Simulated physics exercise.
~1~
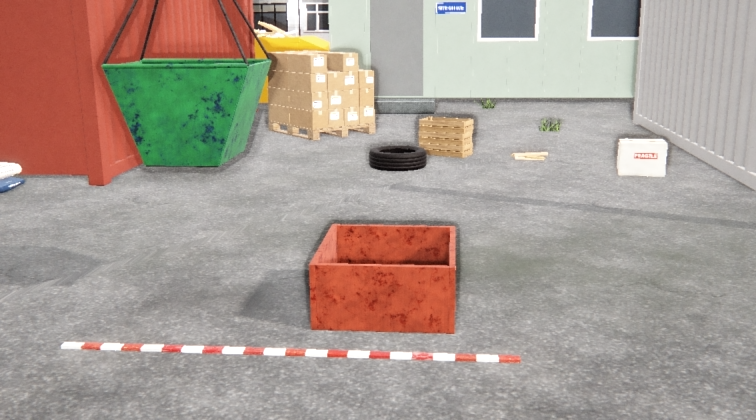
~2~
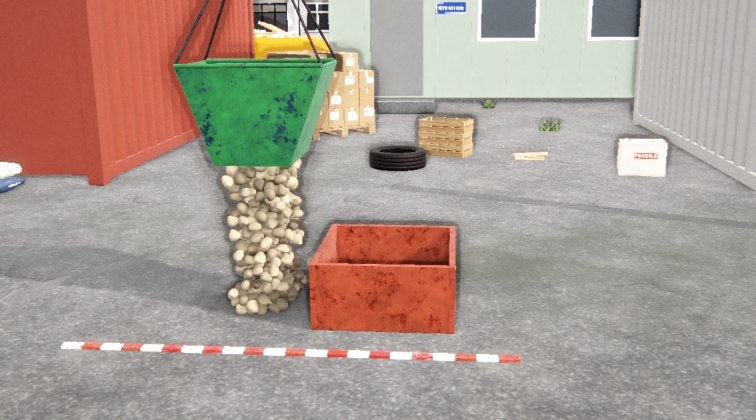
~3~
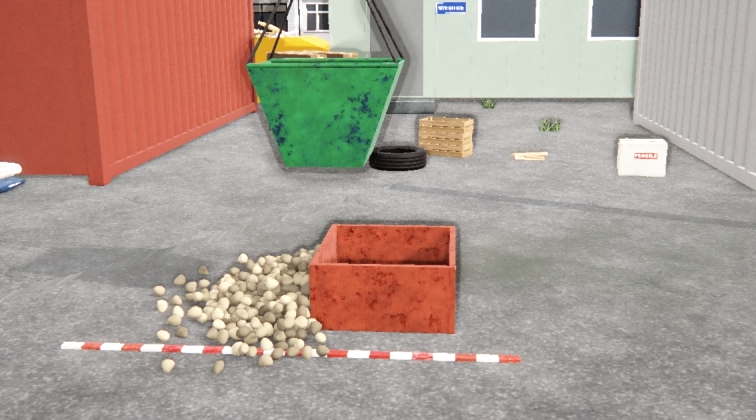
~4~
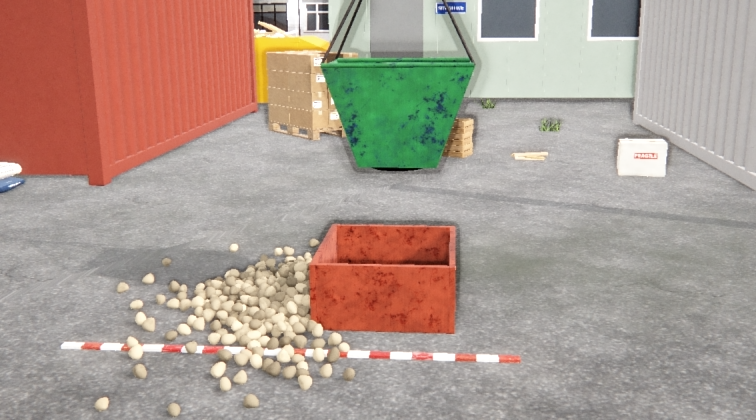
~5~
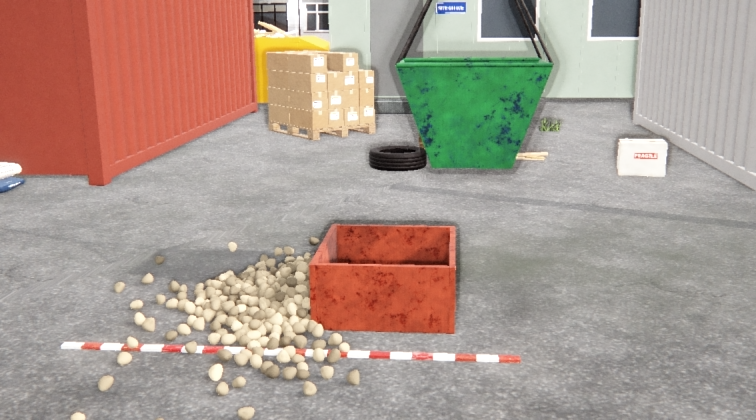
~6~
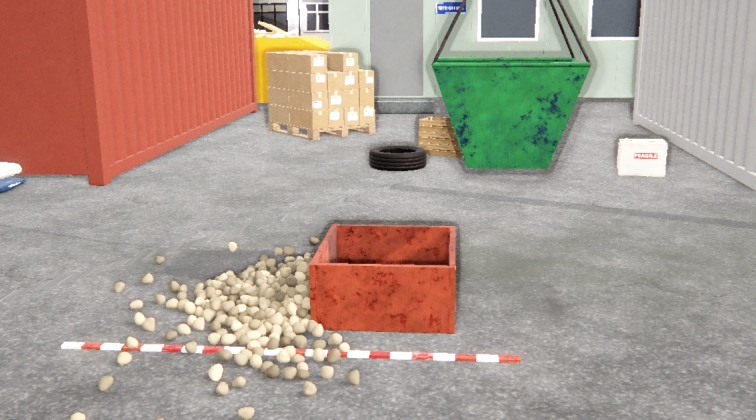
The footage shows a green skip moving rightwards across a paved yard and dropping pale rounded stones just left of a rusty red bin. They spread into a low heap against its left side, a few rolling past the striped pole, while the empty skip continues right.
